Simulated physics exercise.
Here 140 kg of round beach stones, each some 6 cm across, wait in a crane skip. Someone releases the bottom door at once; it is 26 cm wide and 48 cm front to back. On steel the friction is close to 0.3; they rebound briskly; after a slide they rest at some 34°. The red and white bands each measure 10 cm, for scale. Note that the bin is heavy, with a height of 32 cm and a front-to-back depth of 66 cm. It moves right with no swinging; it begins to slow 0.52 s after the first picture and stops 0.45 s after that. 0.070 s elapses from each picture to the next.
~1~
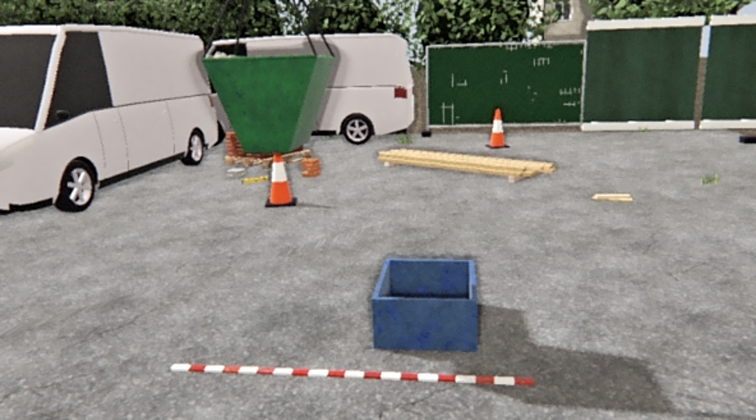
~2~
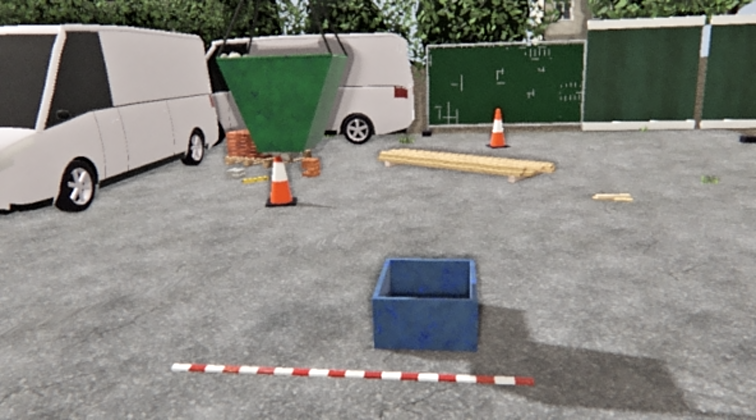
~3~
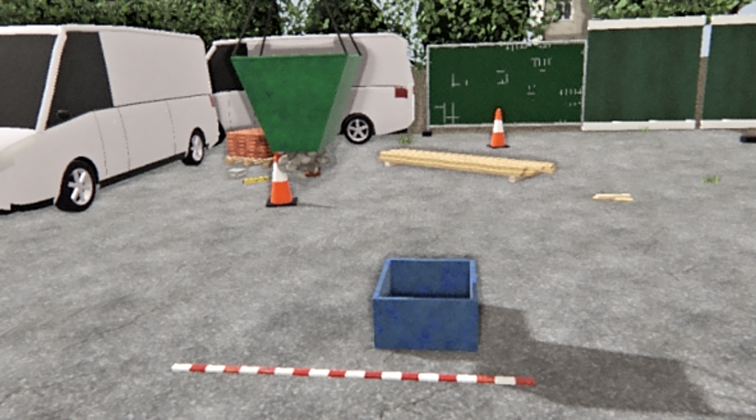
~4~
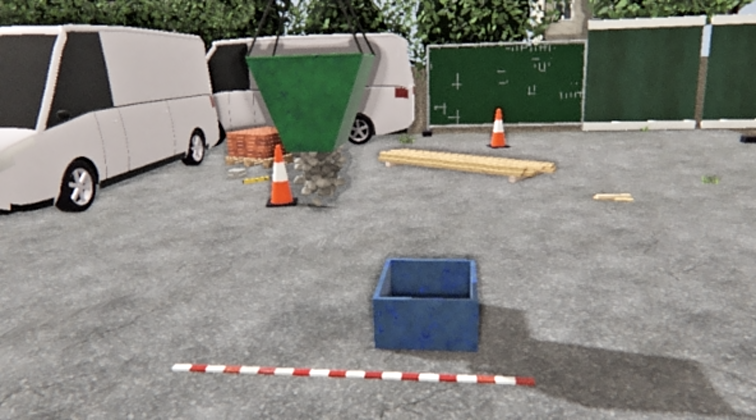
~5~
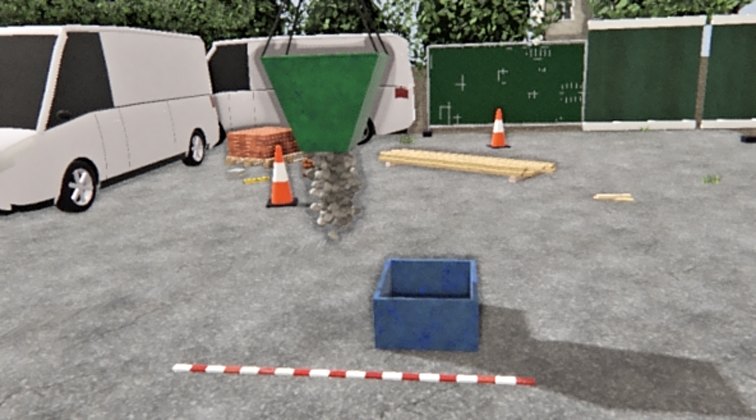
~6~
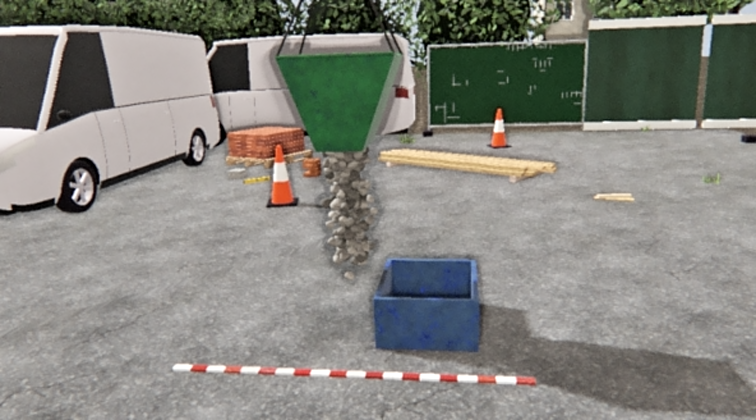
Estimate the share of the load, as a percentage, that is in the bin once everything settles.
Roughly 74 per cent of the load ends up there.
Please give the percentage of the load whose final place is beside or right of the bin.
About 0 percent.
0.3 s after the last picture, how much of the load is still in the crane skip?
Close to 5 per cent of the load.
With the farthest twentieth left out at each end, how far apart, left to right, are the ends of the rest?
100 cm.
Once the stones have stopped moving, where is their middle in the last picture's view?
They settle centred roughly at (422, 307).
Then, 0.3 s after the last picture, 7 % in the crane skip, 24 % falling or lying left of the bin, 68 % falling or lying in the bin; the stones farthest right are at (464, 305).
Then, 0.8 s after the last picture, 0 % in the crane skip, 24 % falling or lying left of the bin, 74 % falling or lying in the bin, 2 % falling or lying beside or right of the bin; the stones farthest right are at (484, 277).
Then, 1.4 s after the last picture, 0 % in the crane skip, 24 % falling or lying left of the bin, 74 % falling or lying in the bin, 2 % falling or lying beside or right of the bin; the stones farthest right are at (527, 317).
Then, 2.2 s after the last picture, 0 % in the crane skip, 24 % falling or lying left of the bin, 74 % falling or lying in the bin, 2 % falling or lying beside or right of the bin; the stones farthest right are at (529, 318).
Then, 4.2 s after the last picture, 0 % in the crane skip, 24 % left of the bin, 74 % in the bin, 2 % beside or right of the bin; the stones farthest right are at (529, 318).
